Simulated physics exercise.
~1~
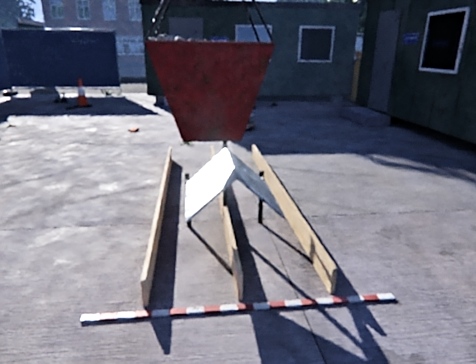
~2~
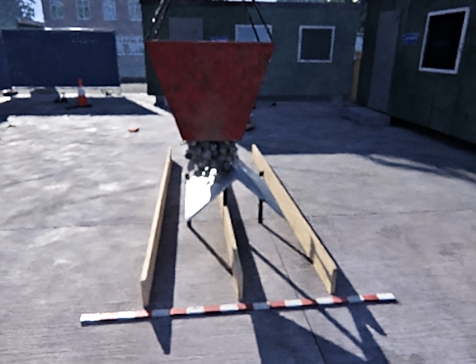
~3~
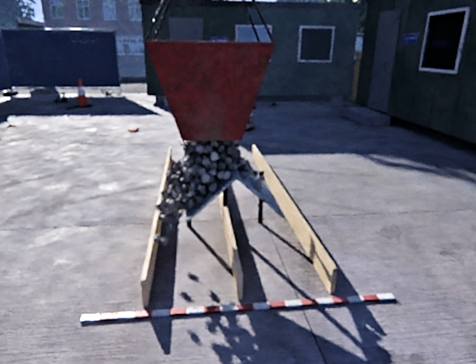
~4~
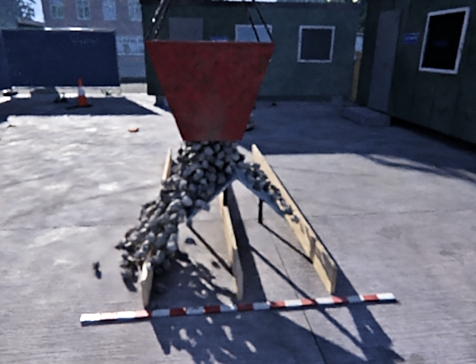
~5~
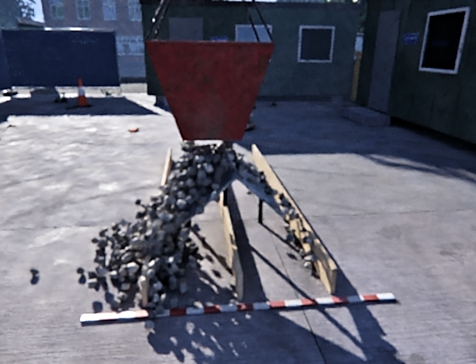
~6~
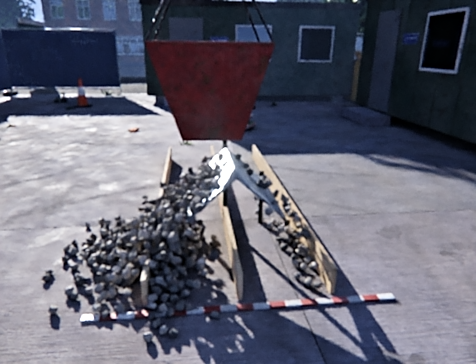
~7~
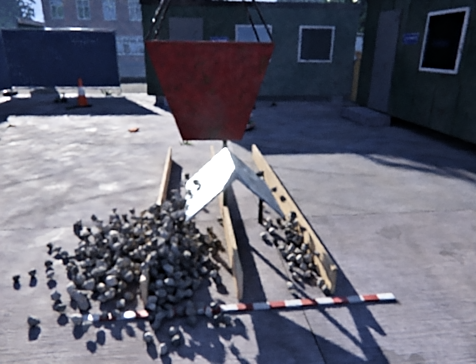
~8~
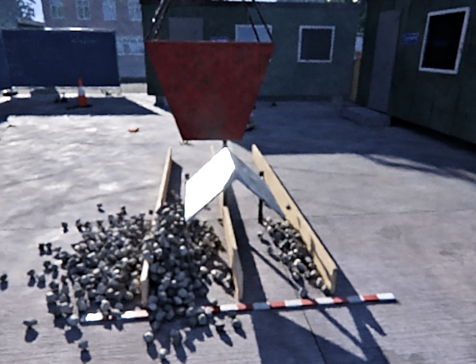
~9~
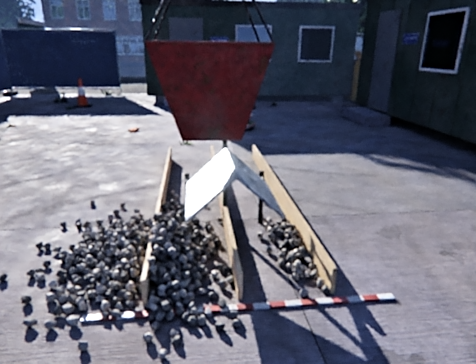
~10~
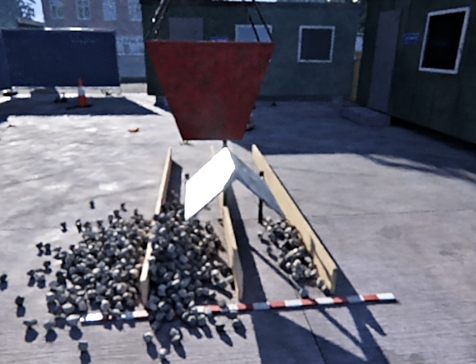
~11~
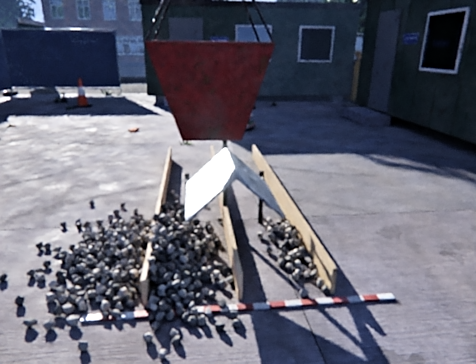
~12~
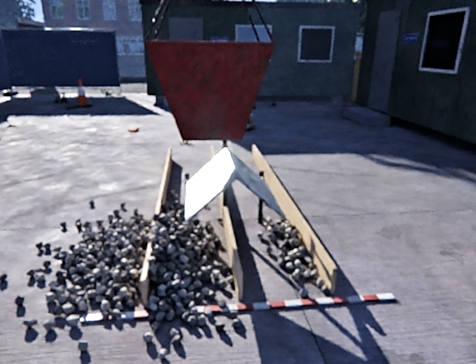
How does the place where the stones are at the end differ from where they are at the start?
At the start the stones are out of sight inside the hanging red skip. At the end they lie on the ground below, mostly in the left bay and to the left of it, with a few in the right bay.
At first, a red skip hangs still above an empty peaked steel plate, with three boards on the paved yard and a red and white pole lying across the front. Grey stones then begin to pour from the bottom of the skip onto the peak. Most slide down the left slope into the left bay, while a thinner stream runs down the right one. The growing heap spills over the left board and spreads across the paving. The flow stops and the last stones leave the steel. In the end, the left bay holds the most stones, many lie outside it to the left, and a small group rests in the right bay.
